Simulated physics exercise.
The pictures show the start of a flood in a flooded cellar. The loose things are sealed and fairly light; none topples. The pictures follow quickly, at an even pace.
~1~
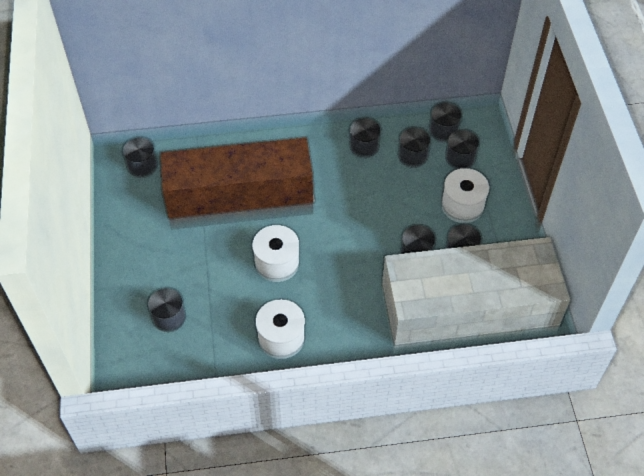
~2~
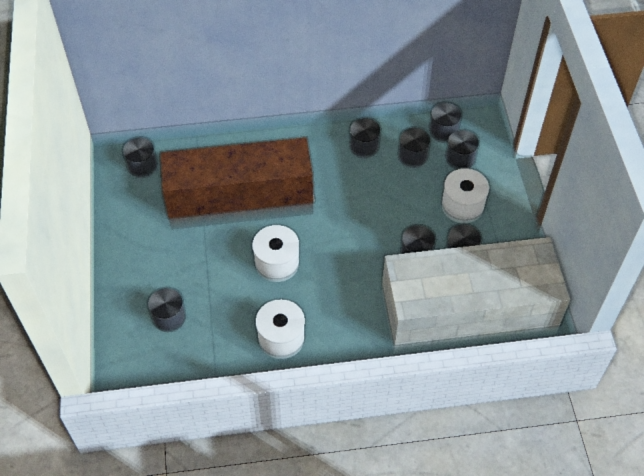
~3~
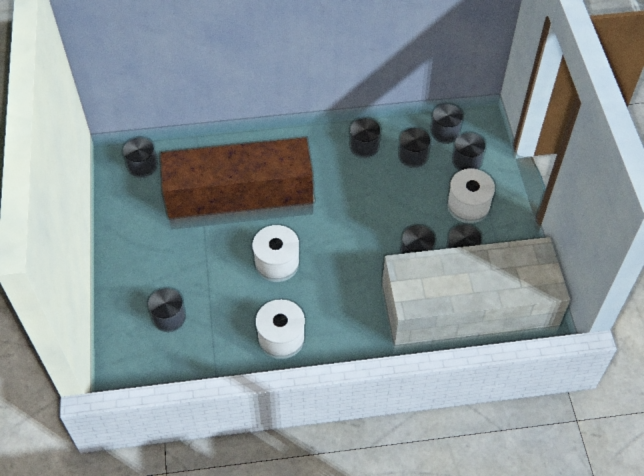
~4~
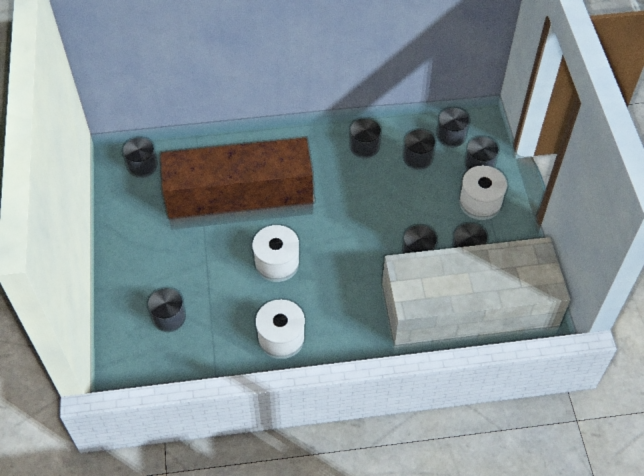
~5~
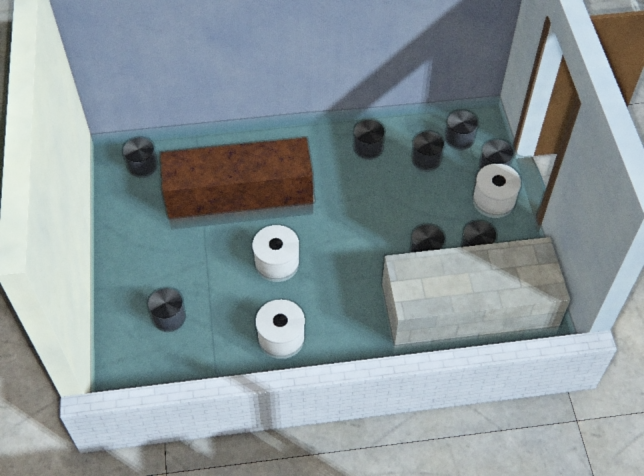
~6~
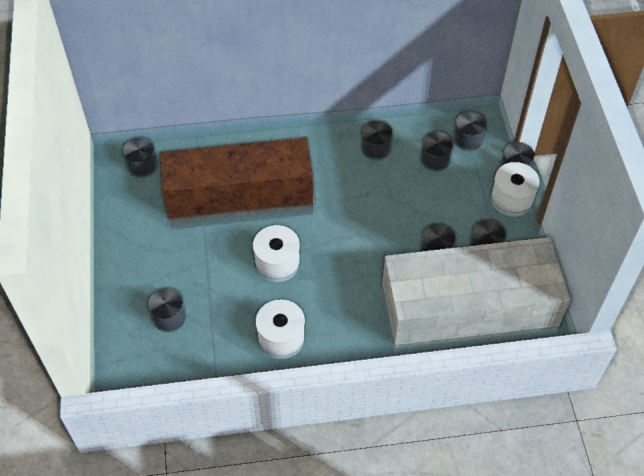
White tub and dark pails drifting slowly right across a flooded cellar floor after a brown door opens in the right wall.
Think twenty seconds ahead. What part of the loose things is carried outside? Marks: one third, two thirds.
It is two thirds or more.
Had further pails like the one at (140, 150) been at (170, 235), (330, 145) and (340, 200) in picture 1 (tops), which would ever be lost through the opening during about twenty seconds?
One after the other: No, gone, washed out.
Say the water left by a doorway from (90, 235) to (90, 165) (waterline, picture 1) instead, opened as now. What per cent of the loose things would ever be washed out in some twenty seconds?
About 40 per cent.
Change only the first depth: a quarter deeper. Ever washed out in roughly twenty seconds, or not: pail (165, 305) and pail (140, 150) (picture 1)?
One after the other: Kept in, left behind.
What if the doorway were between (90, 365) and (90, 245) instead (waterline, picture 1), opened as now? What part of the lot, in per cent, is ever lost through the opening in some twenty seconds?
Near 50 in a hundred.
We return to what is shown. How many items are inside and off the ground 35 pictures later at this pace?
It comes to 3.
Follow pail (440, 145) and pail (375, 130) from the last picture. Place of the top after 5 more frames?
At about (494, 147) and (419, 127).
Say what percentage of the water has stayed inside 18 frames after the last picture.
About 72 per cent.
A moment on, 3 of 11 are out; 8 afloat.
Next, 7 of 11 are out; 4 afloat.
Later, 8 of 11 are out; 3 afloat.
In the end, 8 of 11 are out; 3 afloat.
